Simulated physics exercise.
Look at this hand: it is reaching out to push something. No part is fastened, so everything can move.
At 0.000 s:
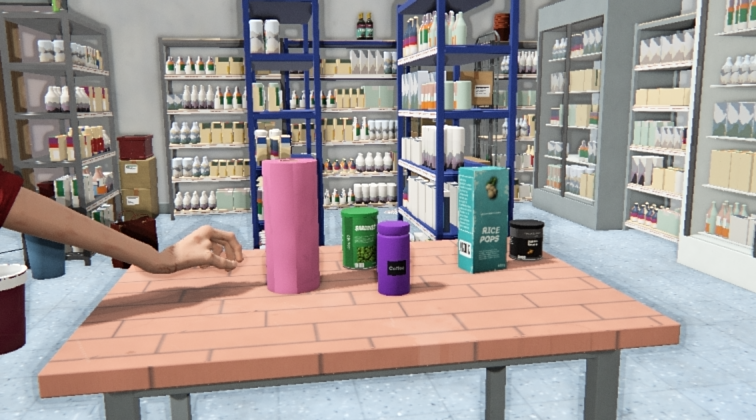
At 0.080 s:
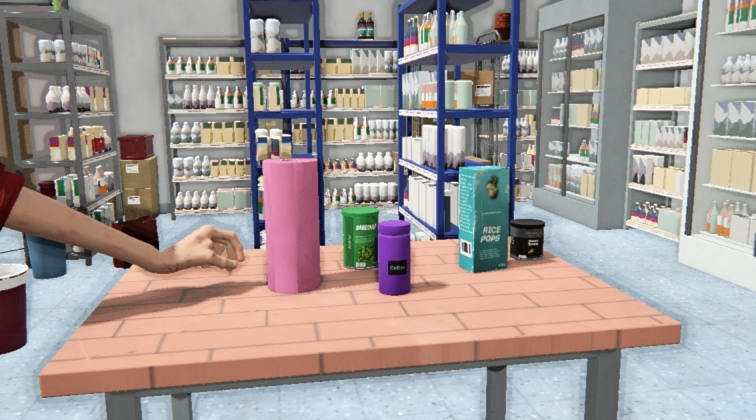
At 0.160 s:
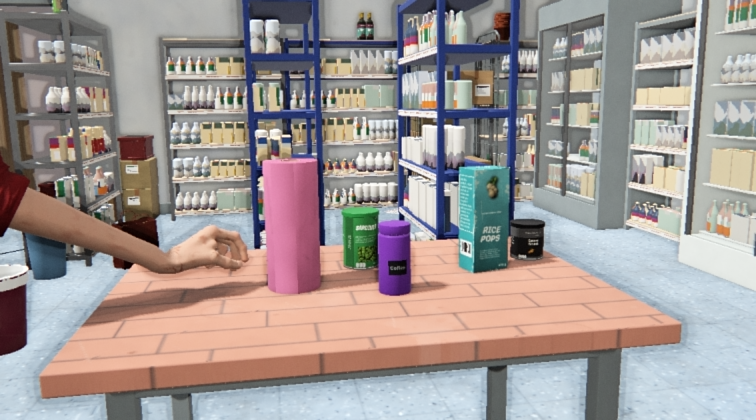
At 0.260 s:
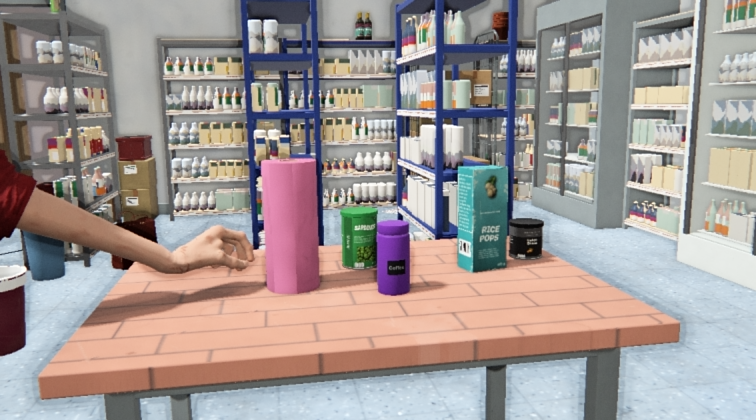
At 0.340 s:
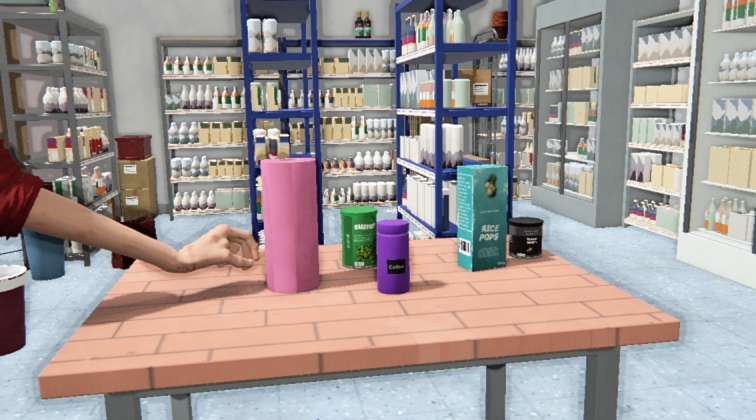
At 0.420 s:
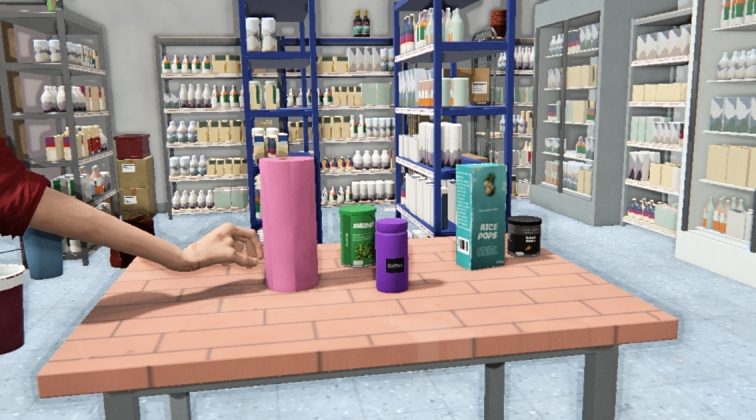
A tall pink roll standing on a brick-patterned table while a hand at left inches slightly toward it, other containers staying still.
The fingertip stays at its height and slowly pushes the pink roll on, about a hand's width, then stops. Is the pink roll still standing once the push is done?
Yes: Vertical.
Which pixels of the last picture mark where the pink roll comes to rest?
Near pixel (353, 220).
After 0.82 s, pink roll shifted a little near (315, 221).
After 1.12 s, pink roll shifted about its own width near (336, 220).
In the end (2.0 s), moved from the start, pink roll. At the end, from the last picture's camera, pink roll near (353, 220).
